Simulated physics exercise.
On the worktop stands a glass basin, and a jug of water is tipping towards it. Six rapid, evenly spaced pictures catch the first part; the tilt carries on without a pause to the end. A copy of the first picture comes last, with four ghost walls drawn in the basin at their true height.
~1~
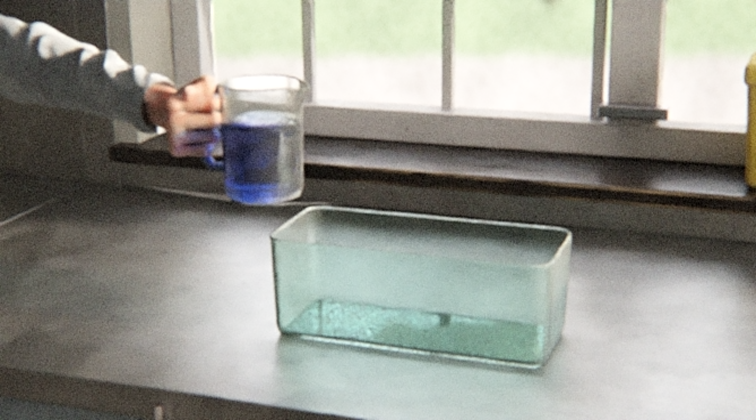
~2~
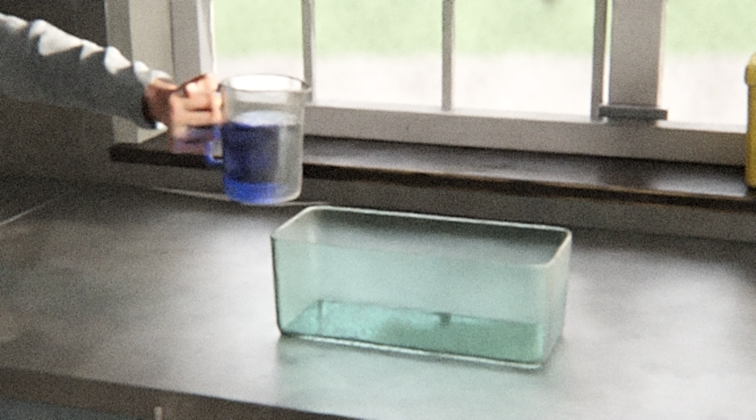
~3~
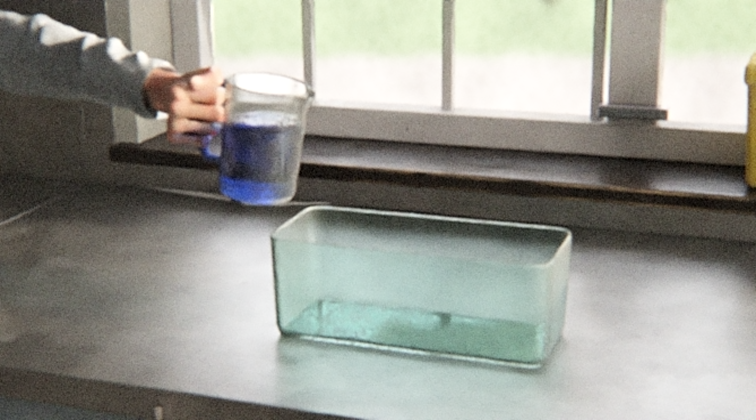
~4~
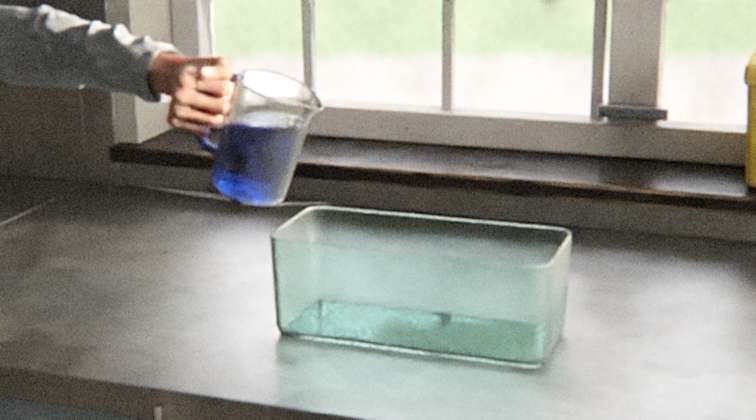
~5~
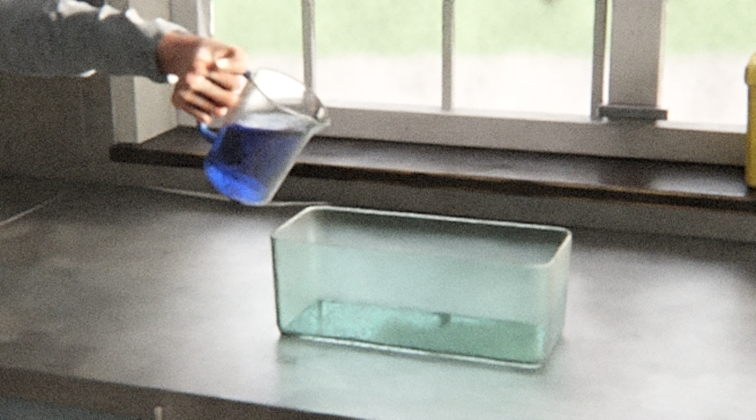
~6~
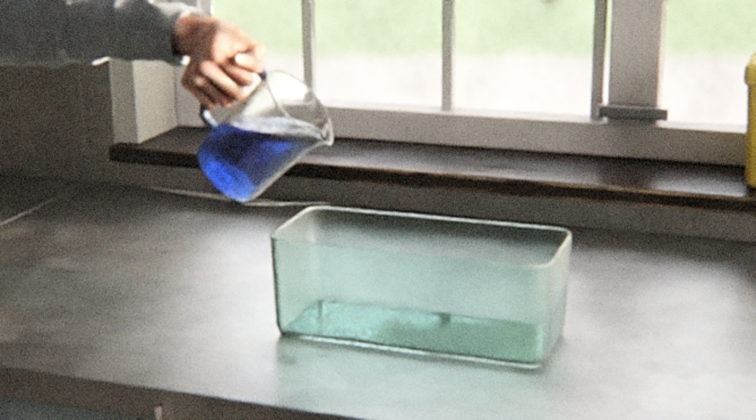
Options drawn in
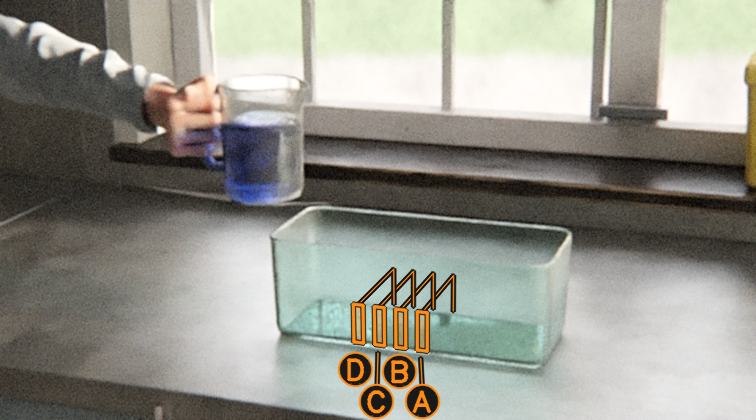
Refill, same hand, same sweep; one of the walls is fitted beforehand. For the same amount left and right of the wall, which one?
D.
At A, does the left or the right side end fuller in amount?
The left one.
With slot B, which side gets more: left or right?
The left side.
In orange, A at (420, 358); B at (399, 355); C at (378, 352); D at (357, 349).
With A, about 94 % ends left of the wall and 5 % right of it.
With B, about 93 % ends left of the wall and 5 % right of it.
With C, about 94 % ends left of the wall and 4 % right of it.
With D, about 57 % ends left of the wall and 42 % right of it.
